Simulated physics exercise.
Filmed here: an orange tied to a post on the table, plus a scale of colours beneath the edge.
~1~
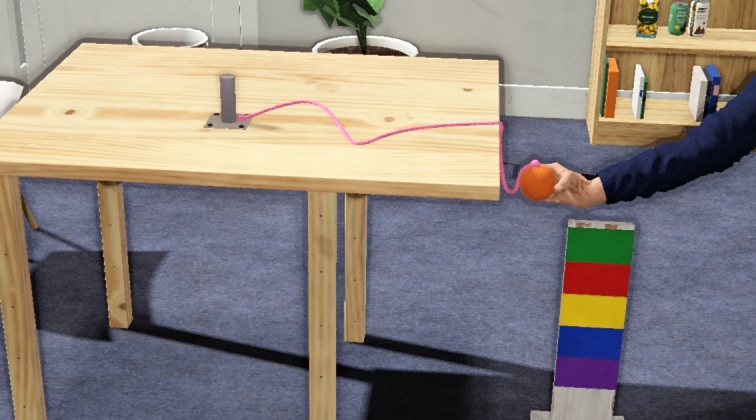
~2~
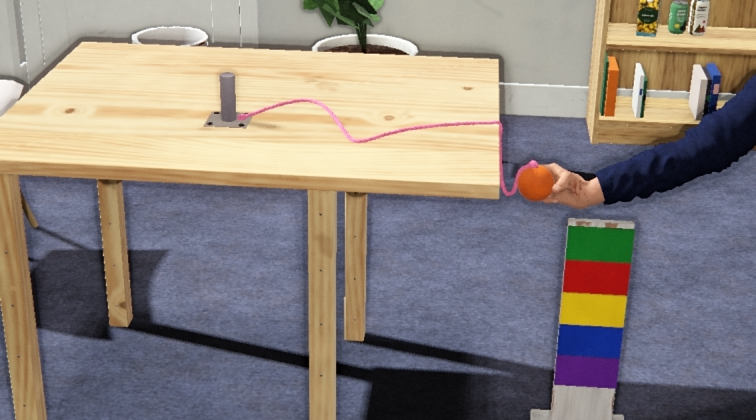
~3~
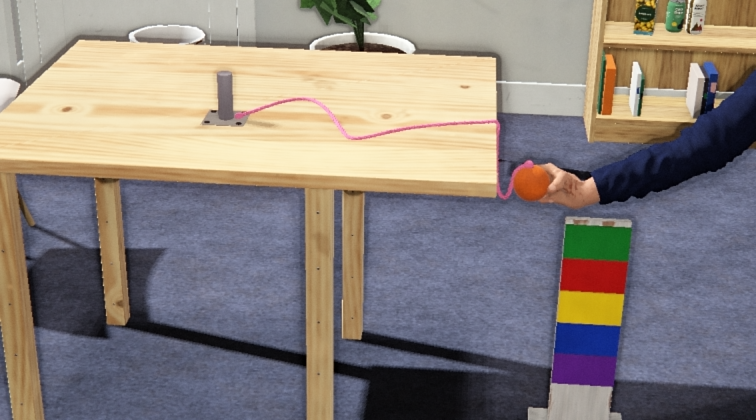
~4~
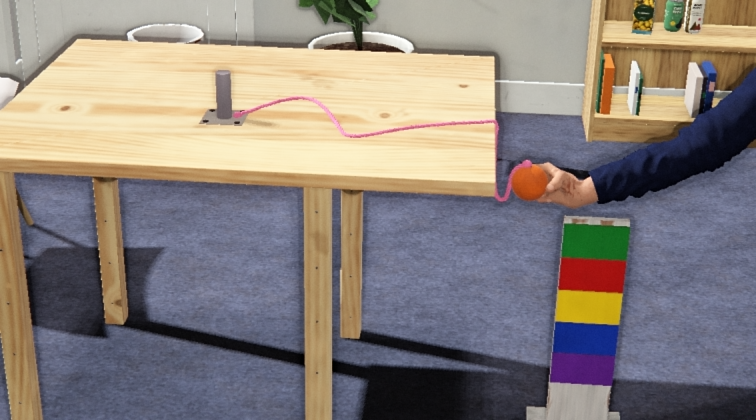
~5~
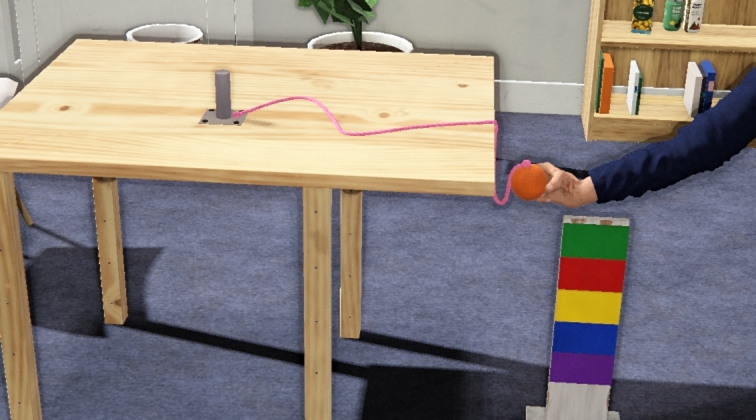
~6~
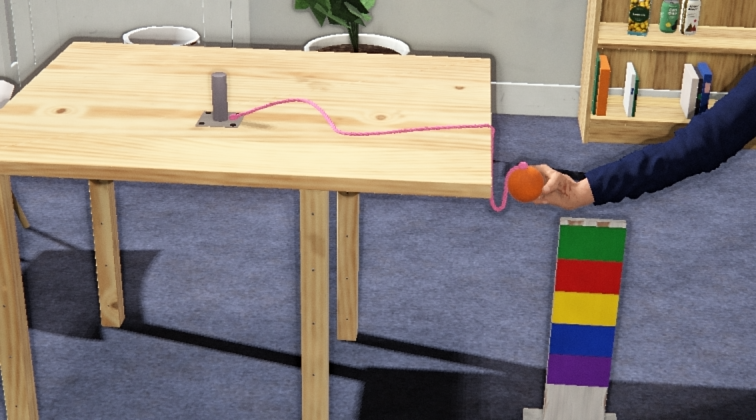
We see a hand holding an orange beside a wooden table, a pink cord running from it to a post on the tabletop, with a colour scale standing below. The view drifts slightly while the cord shifts a little.
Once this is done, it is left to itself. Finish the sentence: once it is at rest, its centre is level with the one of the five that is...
Purple.
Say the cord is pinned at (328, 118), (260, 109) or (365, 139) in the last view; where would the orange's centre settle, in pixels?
Going try by try, I'd put it close to (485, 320), then (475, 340), and finally (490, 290).
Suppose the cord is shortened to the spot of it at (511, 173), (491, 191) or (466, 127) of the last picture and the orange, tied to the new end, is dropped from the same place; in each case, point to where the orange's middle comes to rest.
Try 1: About (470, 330). Try 2: About (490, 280). Try 3: About (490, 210).
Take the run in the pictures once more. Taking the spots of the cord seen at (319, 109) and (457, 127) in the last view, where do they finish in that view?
At (355, 125), then (488, 188).
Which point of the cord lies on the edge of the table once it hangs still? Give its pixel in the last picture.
The spot located at (405, 131) in the last picture.
Soon after, orange near (450, 350); level with purple.
Then, orange near (496, 367); level with purple.
At rest, orange near (469, 366); level with purple. Its centre hangs level with the purple band.
